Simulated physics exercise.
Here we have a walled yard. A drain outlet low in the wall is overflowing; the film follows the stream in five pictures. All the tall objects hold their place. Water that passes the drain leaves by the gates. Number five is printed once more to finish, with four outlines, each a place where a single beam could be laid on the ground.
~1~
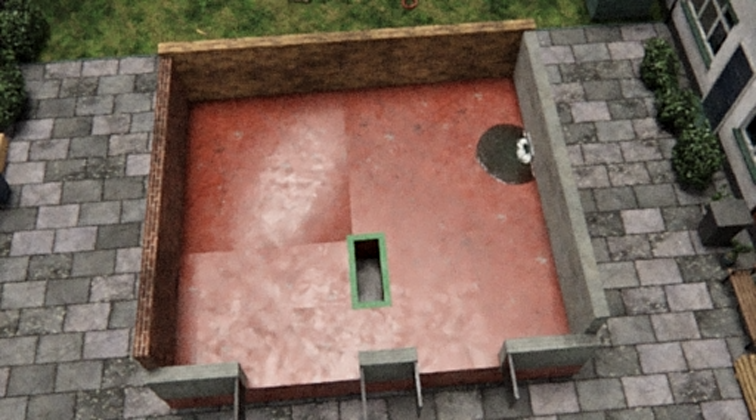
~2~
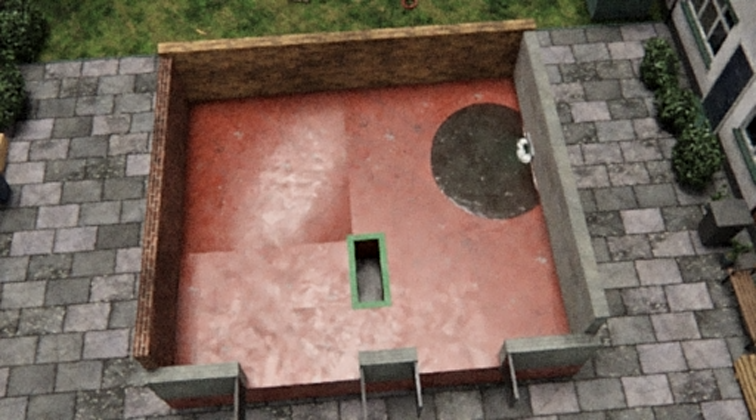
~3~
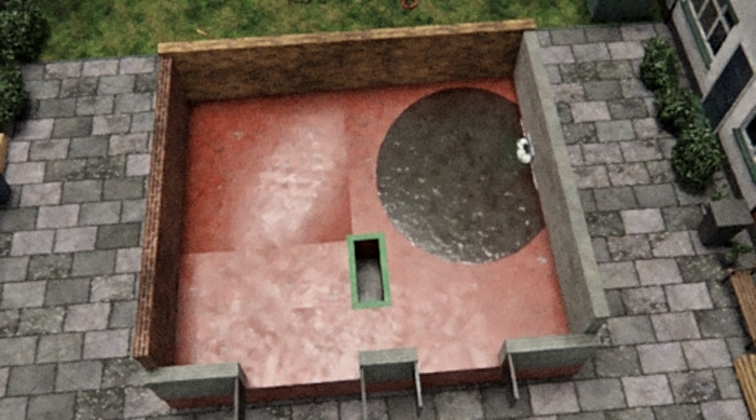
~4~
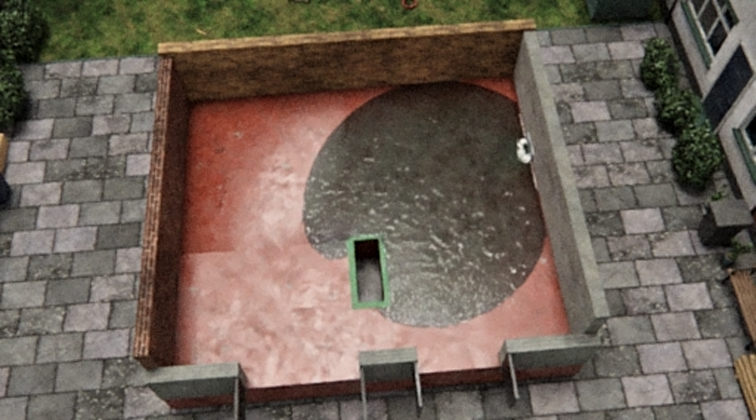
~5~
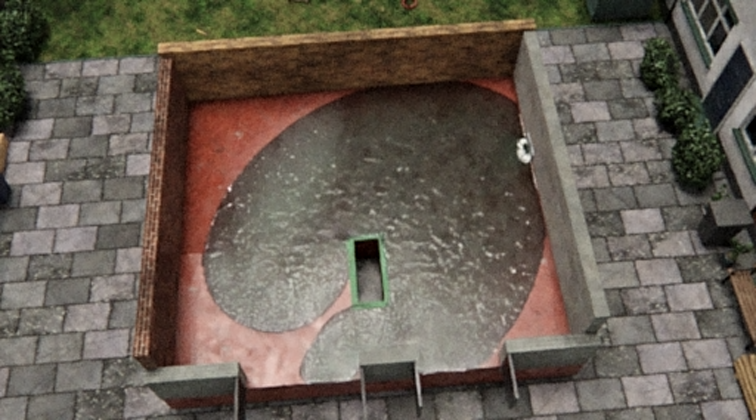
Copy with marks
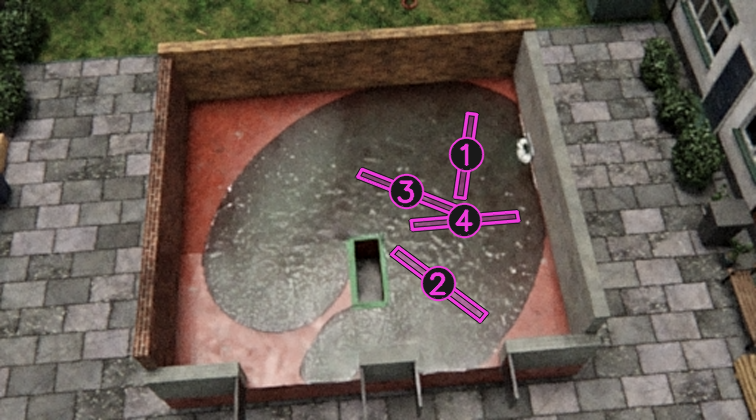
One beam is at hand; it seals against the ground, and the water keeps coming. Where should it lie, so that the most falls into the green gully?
2 beats the others.
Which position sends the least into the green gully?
3 it is.
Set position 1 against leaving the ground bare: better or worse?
Worse.
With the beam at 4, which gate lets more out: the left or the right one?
More leaves on the left.
On the marked copy, 1 from (460, 197) to (472, 113); 2 from (394, 250) to (483, 317); 3 from (359, 173) to (455, 210); 4 from (411, 225) to (517, 216).
If 1 is chosen, about 16 % of the stream runs into the green gully, about 78 % out by the gates.
If 2 is chosen, about 24 % of the stream runs into the green gully, about 74 % out by the gates.
If 3 is chosen, about 9 % of the stream runs into the green gully, about 88 % out by the gates.
If 4 is chosen, about 15 % of the stream runs into the green gully, about 82 % out by the gates.
